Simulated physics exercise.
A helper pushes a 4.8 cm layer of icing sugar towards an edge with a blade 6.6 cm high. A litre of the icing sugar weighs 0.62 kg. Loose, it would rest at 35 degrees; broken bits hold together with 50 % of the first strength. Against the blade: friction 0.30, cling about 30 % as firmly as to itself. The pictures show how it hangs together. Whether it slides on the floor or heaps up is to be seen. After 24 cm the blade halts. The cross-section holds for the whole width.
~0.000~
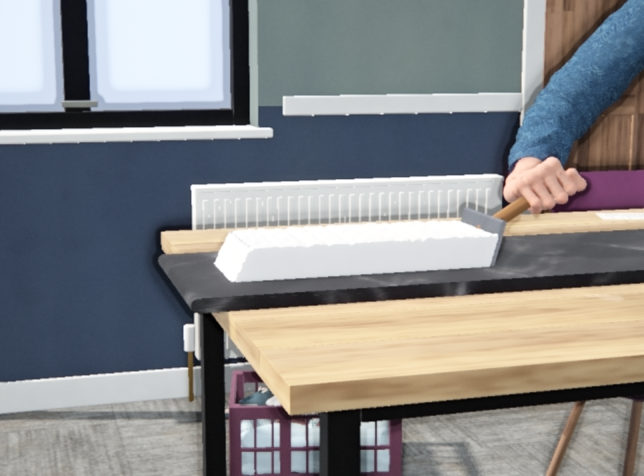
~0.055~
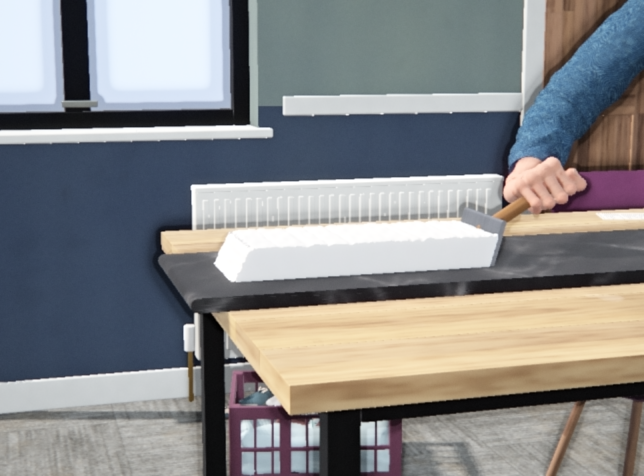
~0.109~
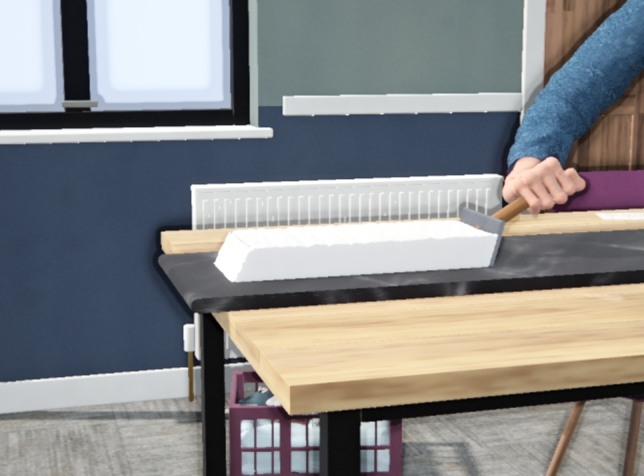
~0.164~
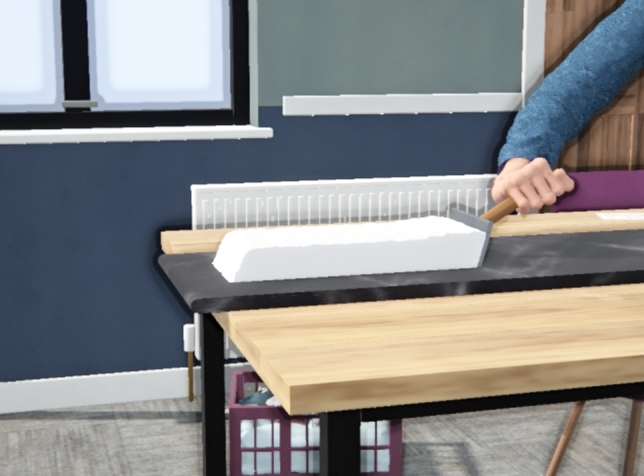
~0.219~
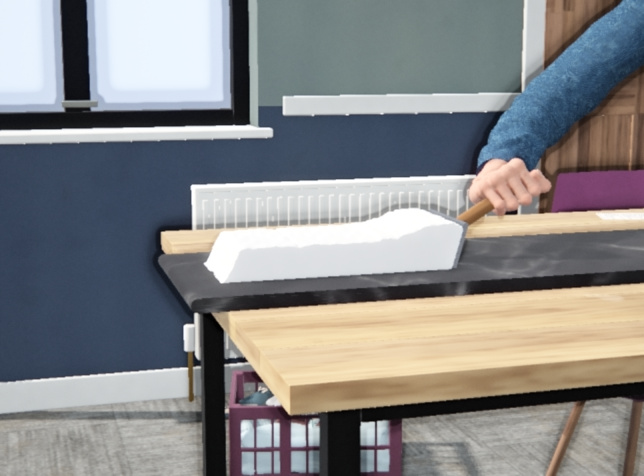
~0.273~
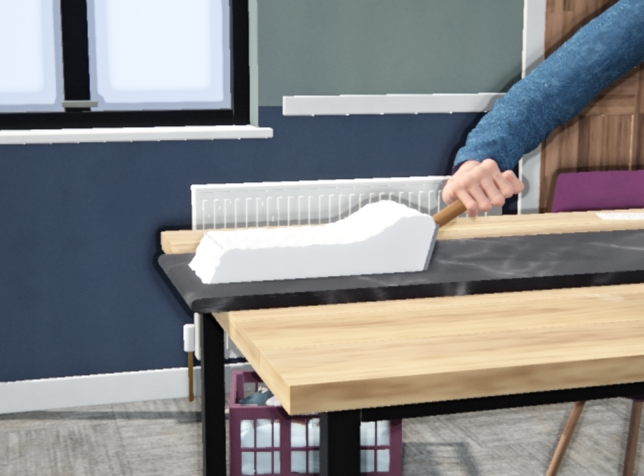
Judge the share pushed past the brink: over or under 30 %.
Expect over 30 %.
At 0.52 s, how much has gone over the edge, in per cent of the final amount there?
About 30 %.
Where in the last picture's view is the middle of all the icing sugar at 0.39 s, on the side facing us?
Around (273, 259).
By 0.39 s, 0 % has gone over the edge.
By 0.52 s, 15 % has gone over the edge.
By 0.65 s, 33 % has gone over the edge.
By 0.78 s, 44 % has gone over the edge.
By 0.88 s, at the end, 44 % has gone over the edge.
